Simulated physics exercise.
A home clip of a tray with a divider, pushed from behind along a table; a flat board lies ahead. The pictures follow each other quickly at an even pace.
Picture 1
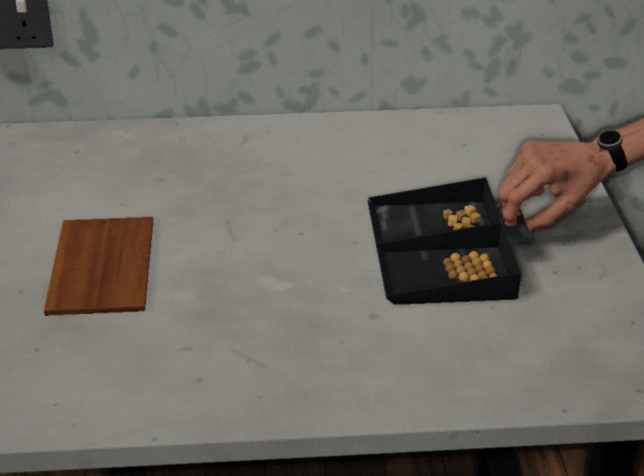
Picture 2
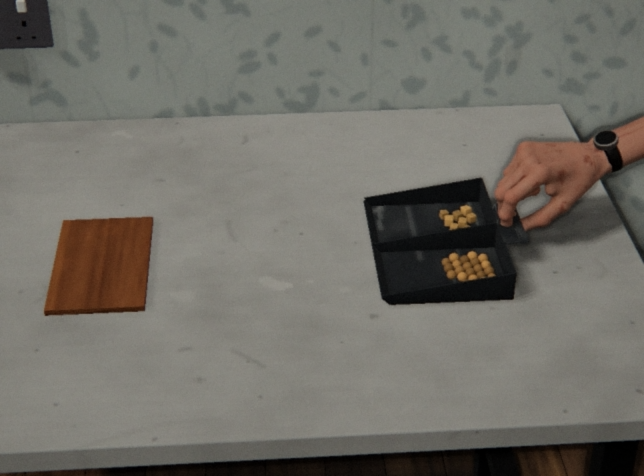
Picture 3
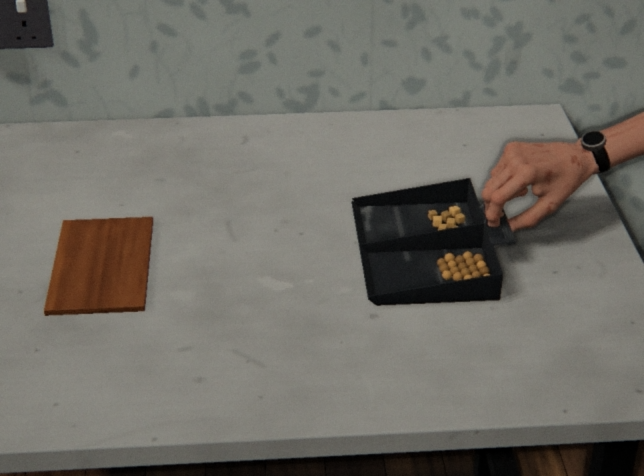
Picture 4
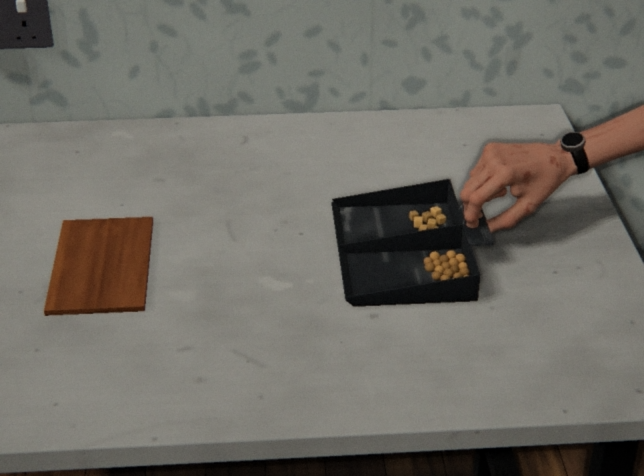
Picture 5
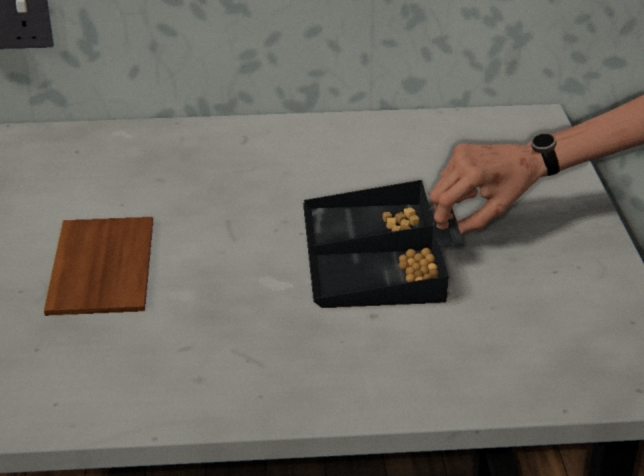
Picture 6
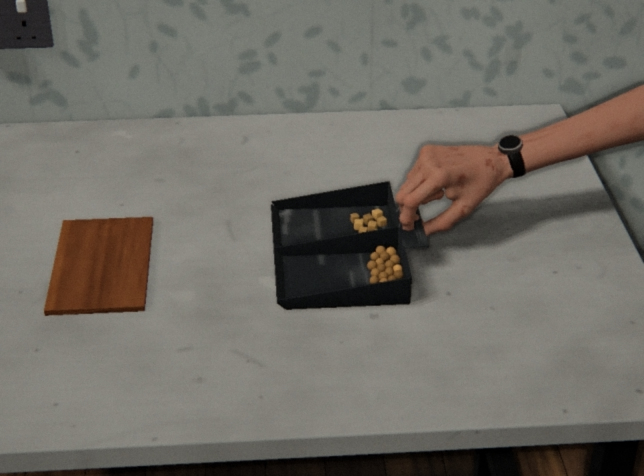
At first, a hand wearing a dark watch holds the right side of a black divided tray with two batches of small tan pieces, while a flat brown board lies to the left. The hand then pushes the tray leftward across the pale table, narrowing the gap, and the board stays still.
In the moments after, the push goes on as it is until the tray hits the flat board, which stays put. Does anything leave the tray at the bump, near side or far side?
Near batch: It sends some over the front rim. Far batch: It stays in the tray.
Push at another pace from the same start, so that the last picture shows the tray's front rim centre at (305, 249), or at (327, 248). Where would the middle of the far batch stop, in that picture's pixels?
At about (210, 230), and at (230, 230).
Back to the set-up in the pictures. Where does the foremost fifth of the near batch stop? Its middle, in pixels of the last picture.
Roughly at (8, 291).
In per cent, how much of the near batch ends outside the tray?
Near 20 %.
Then, 0.10 s on from there, tray still sliding, front rim near (213, 253); near batch all inside; far batch all inside.
Then, 0.30 s on from there, tray stopped at the flat board; near batch all inside, moved towards the front rim; far batch all inside, moved towards the front rim.
Then, 0.51 s on from there, tray stopped at the flat board; near batch near a quarter out of the tray; far batch all inside, moved towards the front rim.
In the end, tray stopped at the flat board; near batch near a quarter out of the tray; far batch all inside, moved towards the front rim.
